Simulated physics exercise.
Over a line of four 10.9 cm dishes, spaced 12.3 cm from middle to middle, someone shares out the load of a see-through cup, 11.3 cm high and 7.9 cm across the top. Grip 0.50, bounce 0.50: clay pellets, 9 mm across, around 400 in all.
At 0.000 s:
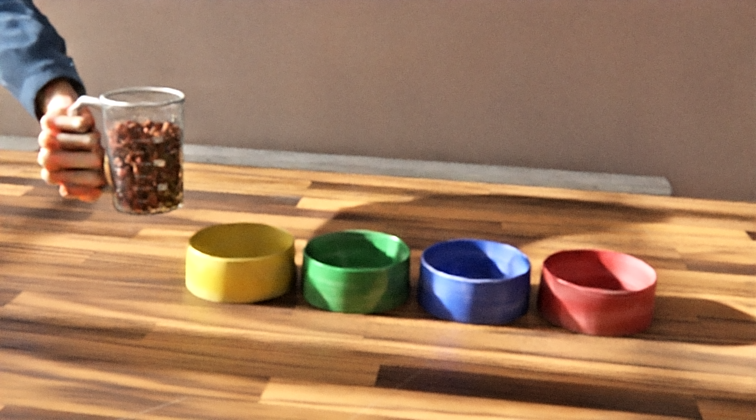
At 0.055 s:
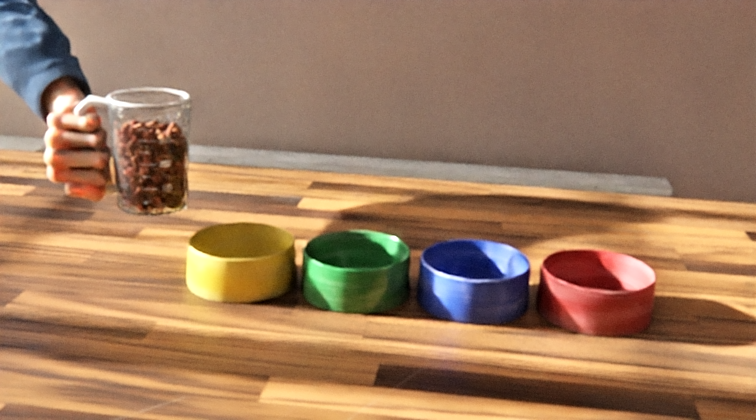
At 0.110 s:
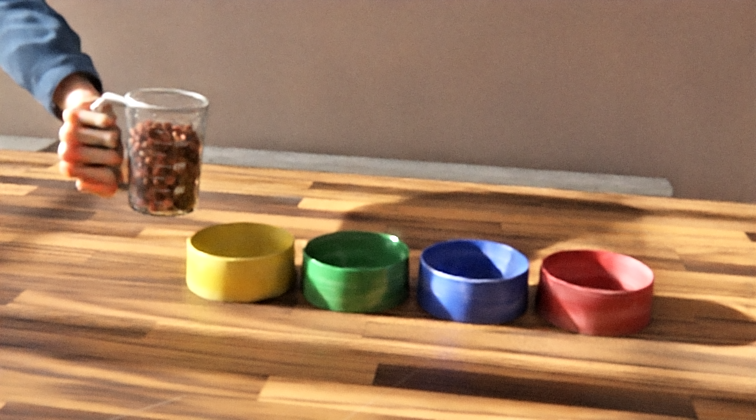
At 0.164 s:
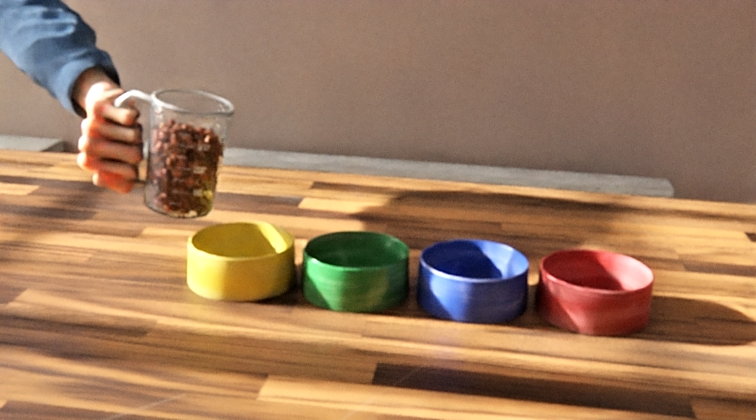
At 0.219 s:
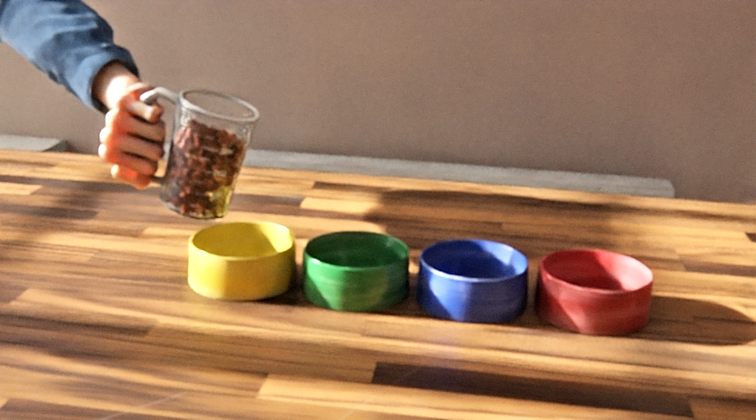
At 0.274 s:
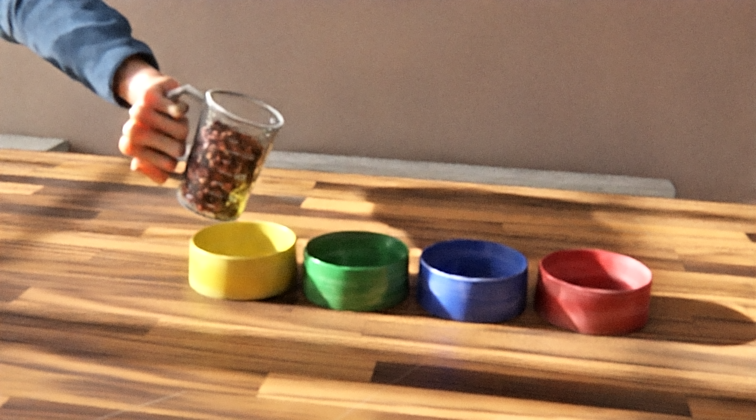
A hand moves a clear cup of brown pieces right, tilting it above the yellow dish.
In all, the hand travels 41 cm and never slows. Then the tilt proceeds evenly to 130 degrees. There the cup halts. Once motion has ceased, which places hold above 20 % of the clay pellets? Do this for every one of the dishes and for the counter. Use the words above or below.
Red - above; blue - below; green - below; yellow - below; counter - below.
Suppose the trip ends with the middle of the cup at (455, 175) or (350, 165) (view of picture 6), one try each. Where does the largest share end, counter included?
I'd expect blue to win the first try and green the second.
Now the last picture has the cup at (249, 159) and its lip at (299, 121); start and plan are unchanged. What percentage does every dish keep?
Dish by dish: Red 100 percent, blue 0 percent, green 0 percent, yellow 0 percent.
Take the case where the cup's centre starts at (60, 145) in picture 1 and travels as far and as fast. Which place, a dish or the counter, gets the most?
Top spot: Blue.
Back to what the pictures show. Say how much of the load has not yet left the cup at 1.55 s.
Around 0 in a hundred.
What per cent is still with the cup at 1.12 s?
Around 90 percent.
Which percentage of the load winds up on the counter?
Estimate: Close to 0 %.
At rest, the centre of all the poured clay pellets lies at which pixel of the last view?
Somewhere around (594, 286) in the final frame.
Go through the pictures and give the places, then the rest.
In the first picture, cup at (146, 152), tilt 0 degrees, lip at (180, 100), moved 0.0 cm; middle of the pieces at (143, 165); yellow dish at (241, 241); green dish at (357, 250); blue dish at (476, 260); red dish at (599, 270).
In the second picture, cup at (151, 152), tilt 1 degrees, lip at (187, 101), moved 0.5 cm; middle of the pieces at (148, 165).
In the third picture, cup at (166, 153), tilt 5 degrees, lip at (205, 105), moved 2.0 cm; middle of the pieces at (161, 166).
In the fourth picture, cup at (186, 154), tilt 11 degrees, lip at (230, 111), moved 4.0 cm; middle of the pieces at (181, 167).
In the fifth picture, cup at (206, 156), tilt 16 degrees, lip at (256, 118), moved 6.2 cm; middle of the pieces at (200, 168).
In the sixth picture, cup at (227, 157), tilt 22 degrees, lip at (281, 125), moved 8.3 cm; middle of the pieces at (220, 168); yellow dish at (244, 239); green dish at (357, 249); blue dish at (474, 259); red dish at (595, 270). The cup turns about 100 degrees a second and travels 39 cm a second.
Then, at 0.78 s, tilt 73 degrees; cup holds 100 %.
After 1.12 s, tilt 108 degrees; cup holds 90 %, red 10 %.
After 1.55 s, tilt 130 degrees; cup holds 0 %, red 100 %.
In the end, at 1.9 s, red 100 %, blue 0 %, green 0 %, yellow 0 %, counter 0 %.
